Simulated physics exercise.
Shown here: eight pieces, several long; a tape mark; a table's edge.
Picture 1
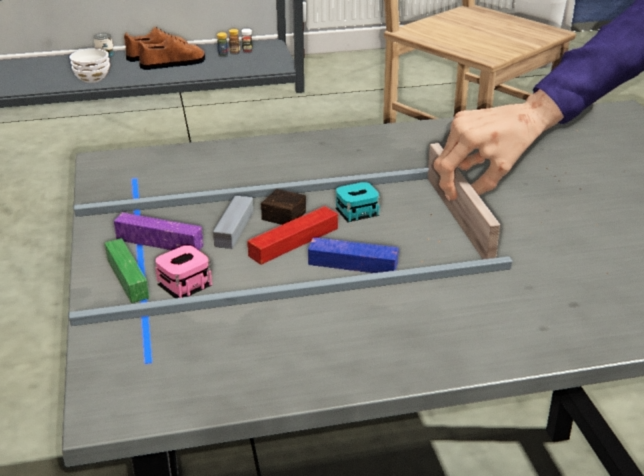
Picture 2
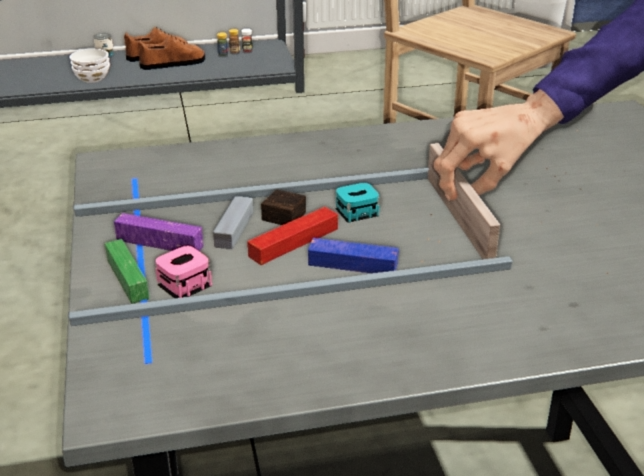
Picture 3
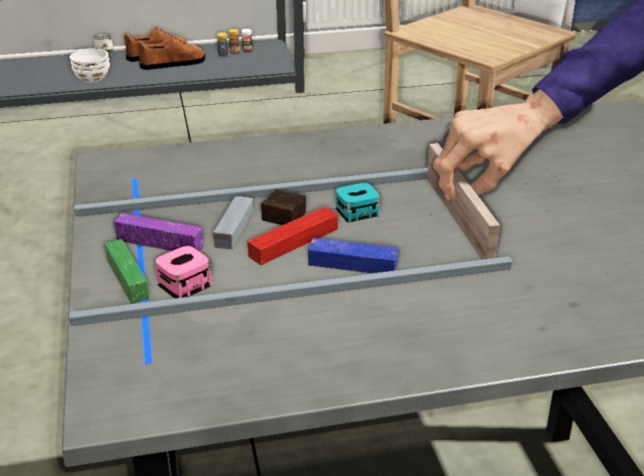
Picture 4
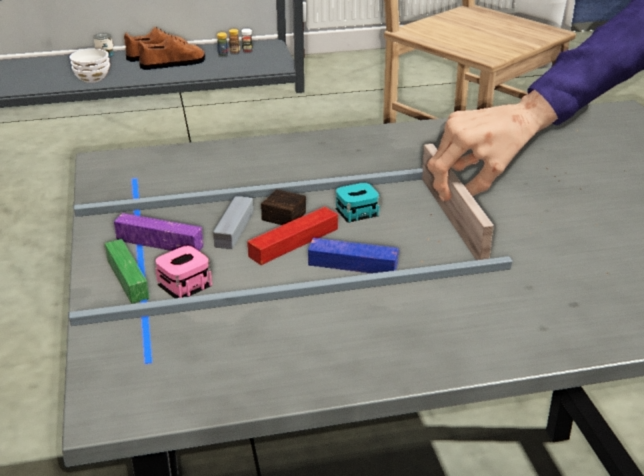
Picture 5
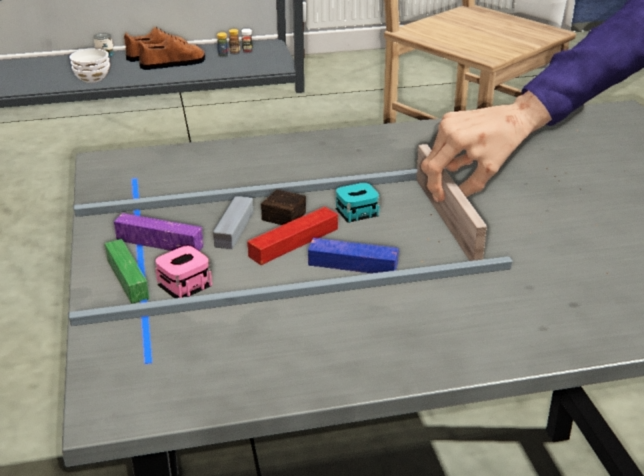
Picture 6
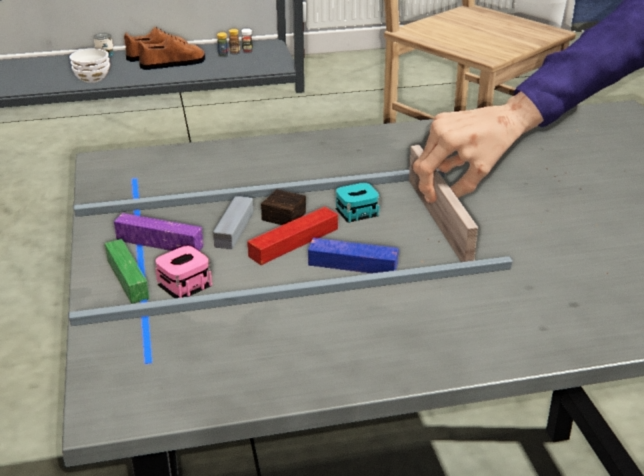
The video shows a hand holding a wooden board upright between two rails on a gray table, then sliding it slightly left toward colored blocks and small cases, which stay still near and across a blue line.
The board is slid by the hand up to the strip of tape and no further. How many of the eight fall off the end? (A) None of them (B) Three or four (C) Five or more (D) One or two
(B) Three or four.
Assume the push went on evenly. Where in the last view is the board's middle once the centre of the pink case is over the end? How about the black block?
For the pink case, about (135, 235); for the black block, about (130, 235).
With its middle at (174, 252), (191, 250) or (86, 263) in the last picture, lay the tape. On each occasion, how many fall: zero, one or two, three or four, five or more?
So, tape by tape, it's one to two, then none, then more than four.
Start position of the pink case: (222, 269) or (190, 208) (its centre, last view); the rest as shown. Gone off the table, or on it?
First place: It remains in place; second place: It comes off.
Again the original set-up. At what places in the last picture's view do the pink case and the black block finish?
The first ends close to (70, 290), the second close to (80, 234).
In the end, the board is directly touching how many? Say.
Count: 3.
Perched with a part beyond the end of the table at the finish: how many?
That comes to 4 of them.
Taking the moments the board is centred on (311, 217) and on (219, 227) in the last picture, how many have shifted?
First 5, after that 8.
Soon after, none off yet; green bar at rest near (126, 271); purple bar at rest near (159, 234); pink case at rest near (183, 272).
In the end, the number that fall off is three or four; gone, grey stick, purple bar and green bar.
